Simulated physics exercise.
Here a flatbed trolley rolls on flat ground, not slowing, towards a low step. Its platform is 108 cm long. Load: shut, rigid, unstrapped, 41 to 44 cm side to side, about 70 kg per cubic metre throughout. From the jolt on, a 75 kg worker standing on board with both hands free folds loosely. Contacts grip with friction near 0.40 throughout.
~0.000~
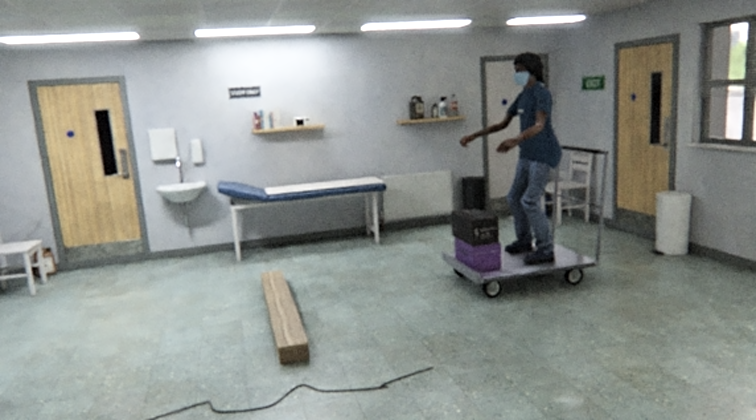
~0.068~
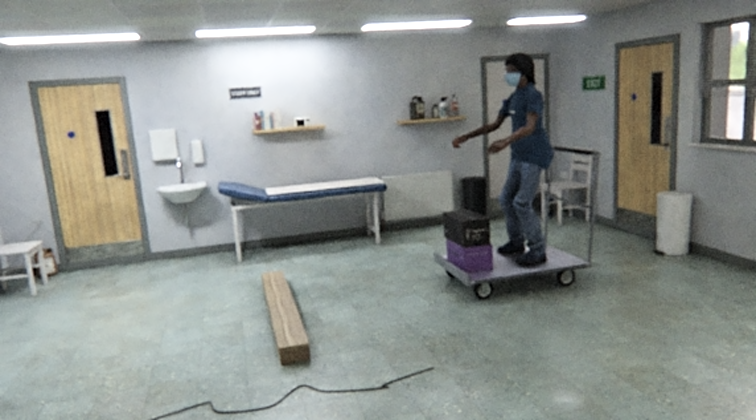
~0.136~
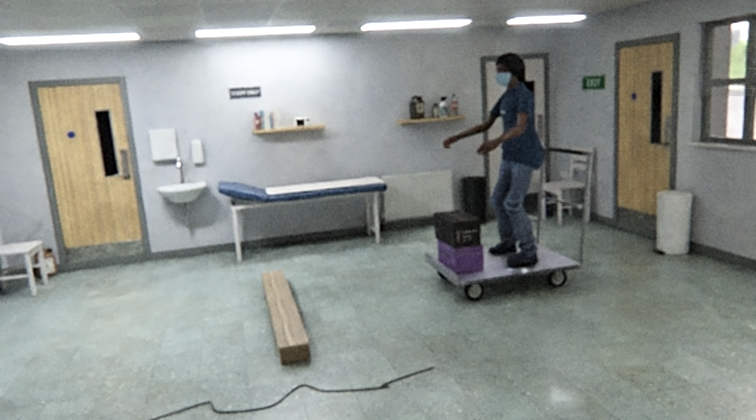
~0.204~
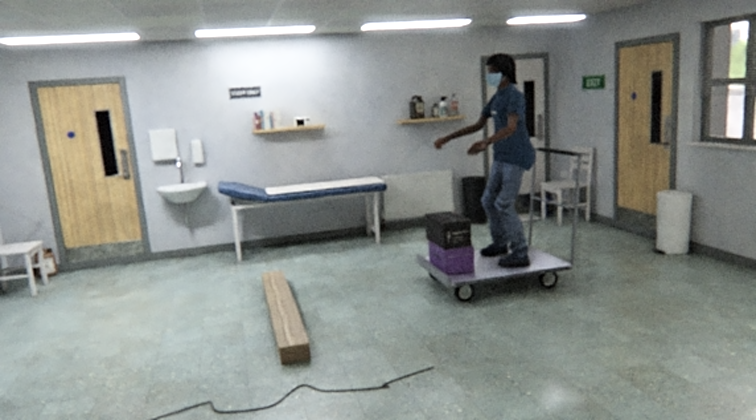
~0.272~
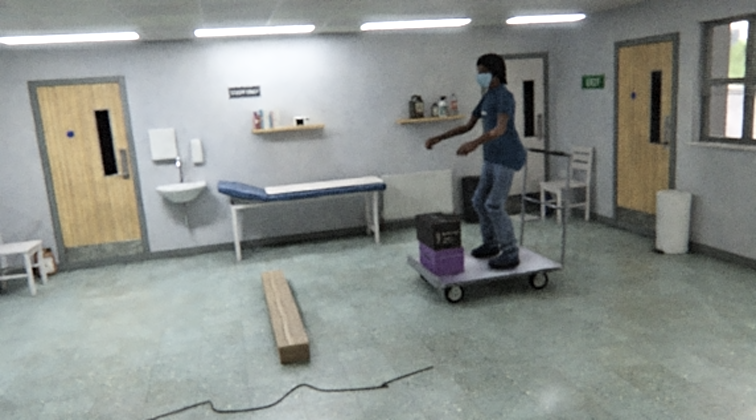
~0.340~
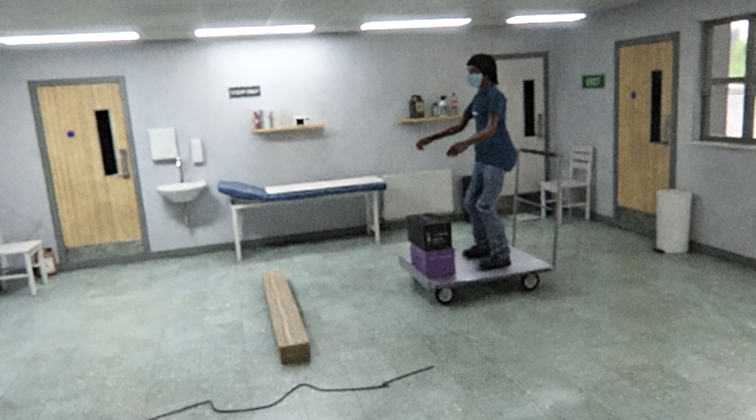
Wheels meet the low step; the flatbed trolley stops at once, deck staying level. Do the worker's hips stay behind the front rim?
Yes, they remain over the deck.
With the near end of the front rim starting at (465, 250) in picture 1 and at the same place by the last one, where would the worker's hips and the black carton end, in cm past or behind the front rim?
Hips: 110 cm past; black: 190 cm past.
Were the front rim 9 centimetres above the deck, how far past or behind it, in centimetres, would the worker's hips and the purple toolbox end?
Both stay back - hips 60 cm behind, purple 20 cm behind.
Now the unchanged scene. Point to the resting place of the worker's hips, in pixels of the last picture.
Around (339, 263).
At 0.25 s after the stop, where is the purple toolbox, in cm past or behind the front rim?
Roughly 15 cm short of the front rim.
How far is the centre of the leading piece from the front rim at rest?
Its centre sits about 60 cm past the front rim.
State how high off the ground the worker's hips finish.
Roughly 35 cm.
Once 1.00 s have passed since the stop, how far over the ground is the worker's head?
50 cm.
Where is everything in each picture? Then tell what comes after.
The first picture shows hips (539, 152), black carton (475, 226), rim corner (478, 279); 0 cm covered, 153 to go.
The second picture shows hips (531, 153), black carton (466, 228), rim corner (469, 281); 8 cm covered, 144 to go.
The third picture shows hips (522, 153), black carton (457, 229), rim corner (460, 282); 17 cm covered, 136 to go.
The fourth picture shows hips (513, 154), black carton (448, 230), rim corner (450, 283); 25 cm covered, 127 to go.
The fifth picture shows hips (503, 154), black carton (438, 230), rim corner (439, 285); 34 cm covered, 119 to go.
The sixth picture shows hips (495, 155), black carton (429, 231), rim corner (429, 286); 42 cm covered, 111 to go. Speed about 1.2 m/s.
The wheels strike at 1.23 s.
After 1.48 s the worker's hips are 50 cm behind the rim, near (336, 204) in the last picture's view.
After 1.78 s the worker's hips are 60 cm behind the rim, near (351, 239) in the last picture's view.
After 2.23 s the worker's hips are 64 cm behind the rim, near (356, 247) in the last picture's view.
Final state at 5.2 s, past the rim, black carton; behind it, purple toolbox and the worker's hips.
